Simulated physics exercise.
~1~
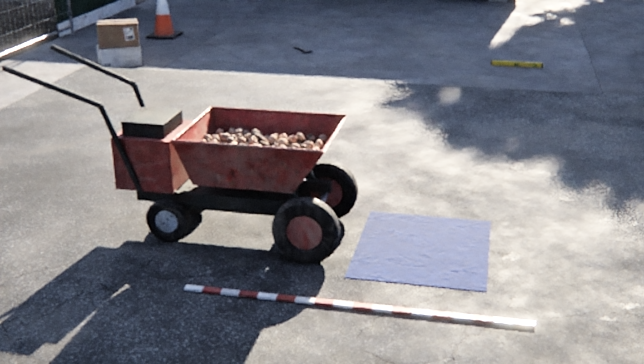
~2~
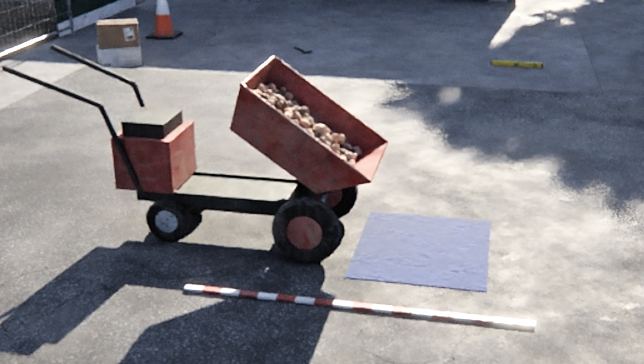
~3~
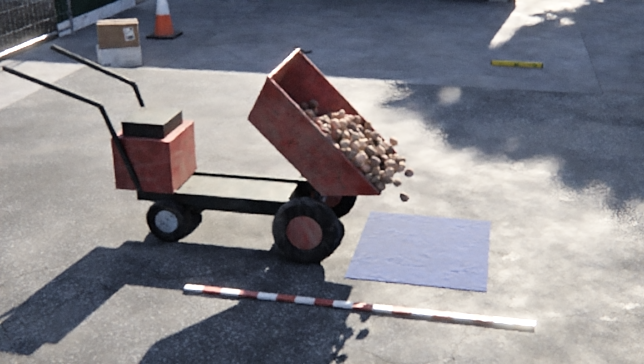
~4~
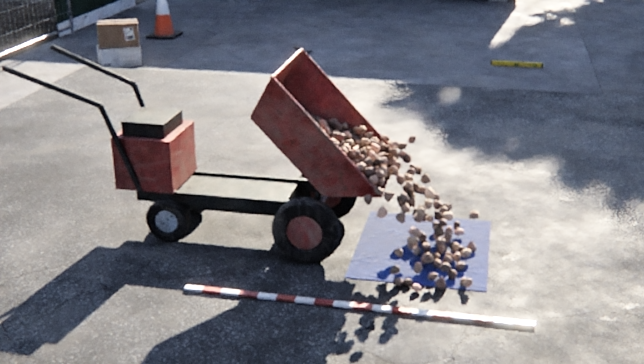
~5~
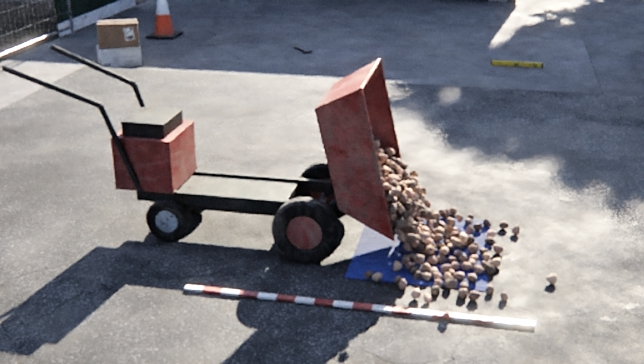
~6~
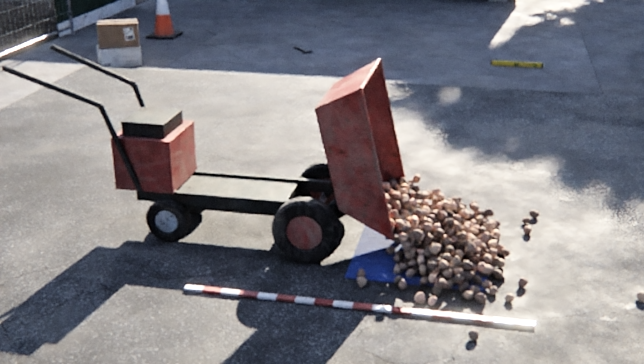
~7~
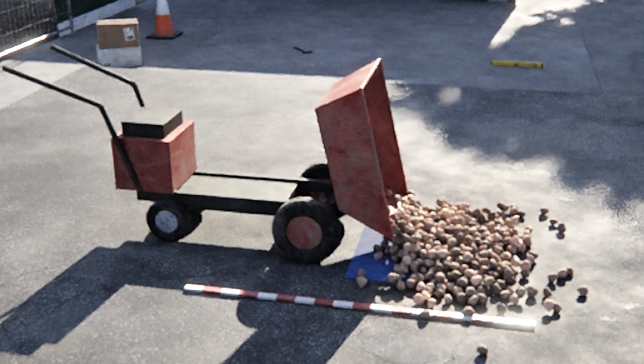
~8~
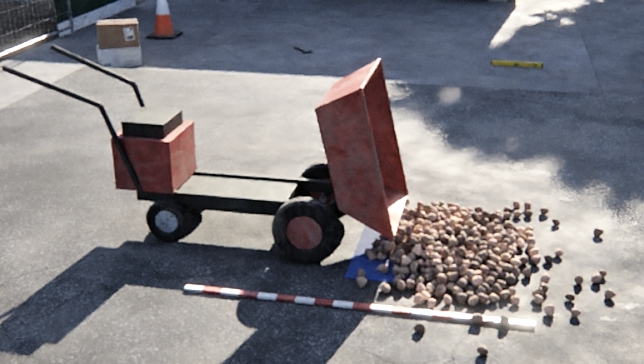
A red-trayed barrow with black handles and dark wheels, loaded with brownish stones, stands on sunlit grey paving, seen from slightly above and to the side. A flat blue sheet lies to its right, a red-and-white striped staff in front, and a cardboard box and orange cone behind. The tray tips forward to the right and pauses aslant as stones begin spilling over its lower edge onto the sheet. It then tilts almost upright, pouring out the rest. The stones spread into a broad heap covering most of the sheet, with several scattered beyond it, beside the raised, still tray.
